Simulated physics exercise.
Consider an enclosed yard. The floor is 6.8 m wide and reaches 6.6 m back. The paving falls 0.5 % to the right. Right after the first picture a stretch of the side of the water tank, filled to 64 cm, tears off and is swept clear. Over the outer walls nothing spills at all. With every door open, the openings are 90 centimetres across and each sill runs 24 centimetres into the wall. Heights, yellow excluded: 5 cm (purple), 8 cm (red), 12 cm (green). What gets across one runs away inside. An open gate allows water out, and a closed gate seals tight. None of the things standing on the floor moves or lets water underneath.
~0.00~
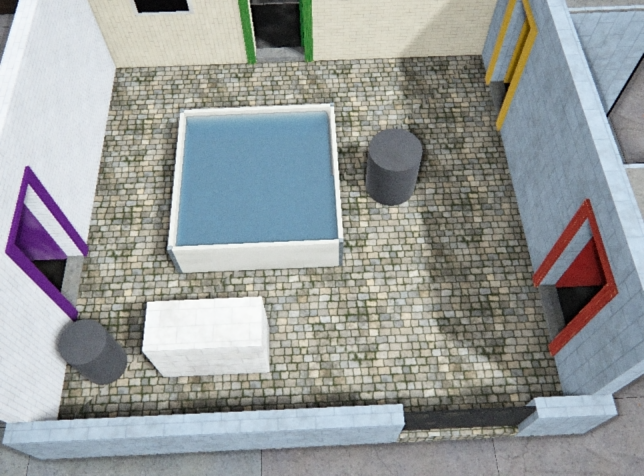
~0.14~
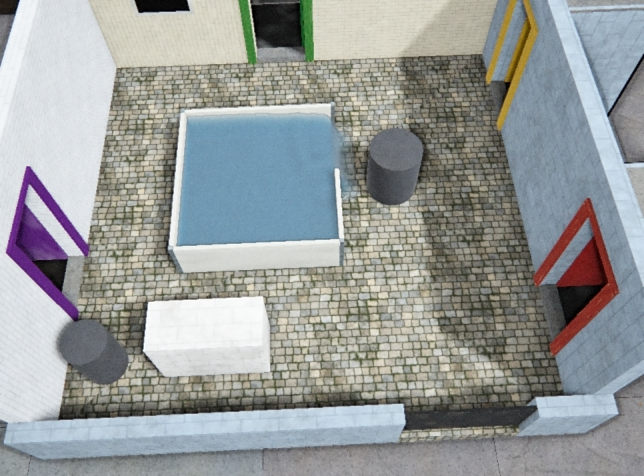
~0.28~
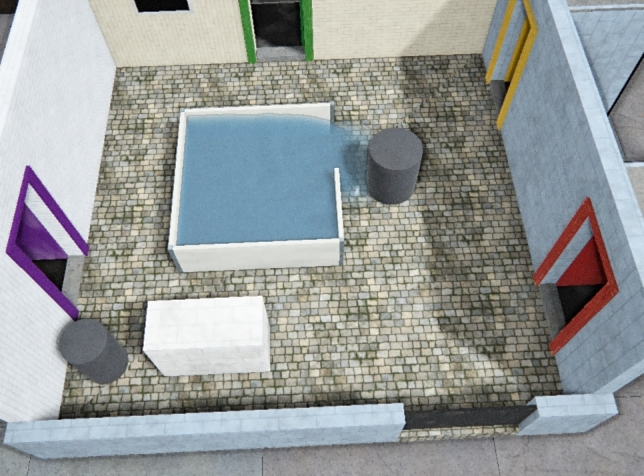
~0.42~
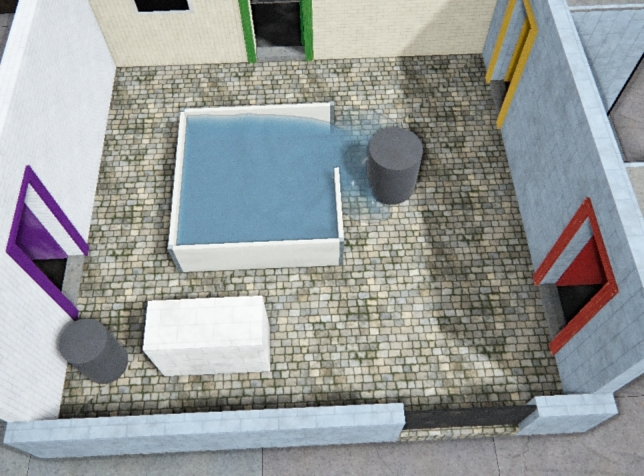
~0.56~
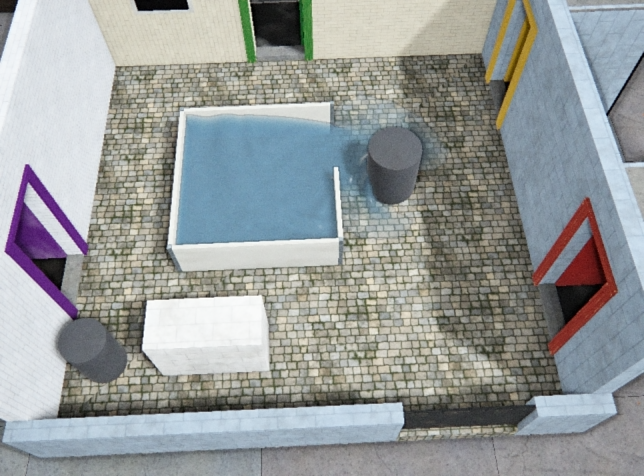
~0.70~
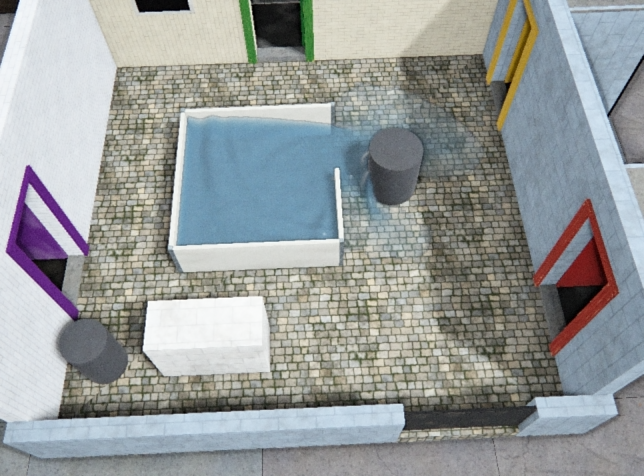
Water pours through a gap that opens in the right side of a white-walled tank, spreading thinly around the dark grey cylinder beside it and over the paving beyond, while the camera stays still. The walled, cobbled yard is seen from high above. A green doorway stands at the back, purple at left, yellow and red at right, with a white block and second grey cylinder at front left.
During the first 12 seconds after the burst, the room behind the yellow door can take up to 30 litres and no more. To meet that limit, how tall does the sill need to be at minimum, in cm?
At least 27 cm or so.
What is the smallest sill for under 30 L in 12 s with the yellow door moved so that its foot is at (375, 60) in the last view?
Roughly 17 cm.
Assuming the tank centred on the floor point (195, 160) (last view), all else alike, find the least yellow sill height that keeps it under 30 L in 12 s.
Roughly 28 centimetres.
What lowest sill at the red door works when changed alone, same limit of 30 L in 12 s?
At the red door you'd want roughly 9.5 cm.
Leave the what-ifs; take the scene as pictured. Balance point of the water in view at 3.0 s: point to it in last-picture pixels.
Centre estimate: (337, 179) px, approximately.
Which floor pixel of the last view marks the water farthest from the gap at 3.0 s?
The farthest wet point sits near (532, 412).
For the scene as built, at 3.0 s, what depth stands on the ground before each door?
Lab note, cm: Purple 0; yellow 29; red 4; green 1.
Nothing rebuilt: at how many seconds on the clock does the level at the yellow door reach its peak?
2.8 s.
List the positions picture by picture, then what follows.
The first picture shows still water, 64 cm deep, in the water tank at (257, 175); the yellow door at (508, 62) is dry.
In the second picture, water pours out at (333, 155) and has run 0.3 m, to (352, 193); about 9 cm deep outside, 64 cm at the back.
In the third picture, water pours out at (332, 156) and has run 0.7 m, to a hidden place; about 14 cm deep outside, 64 cm at the back.
In the fourth picture, the front is at a hidden place, 1.2 m from the gap at (332, 157); 1.7 m2 of floor is wet, 64 cm left at the back.
In the fifth picture, the front is at (441, 156), 1.8 m from the gap at (332, 156); 2.8 m2 of floor is wet, 64 cm left at the back.
In the sixth picture, the gap is at (333, 157), the front 2.4 m out at (477, 152); the back of the water tank holds 60 cm; 0.9 m in a straight line remain to the yellow door at (509, 61).
After 1.4 s water covers 30 % of the floor, deepest (48 cm) near (361, 174); 10 cm at the yellow door, 15 litres in over its 9 cm sill.
After 3.0 s water covers 45 % of the floor, deepest (33 cm) near (362, 184); 29 cm at the yellow door, 216 litres in over its 9 cm sill.
After 12.0 s water covers 100 % of the floor, deepest (11 cm) near (558, 411); 10 cm at the yellow door, 507 litres in over its 9 cm sill.
At the yellow door as built, the water arrived by 1.1 s and peaked near 31 cm at 2.8 s.
With a sill of 23.5 cm, 61 litres would have come in within the 12 s; with 31.5 cm, 8 litres. So under 30 litres takes about 27 cm.
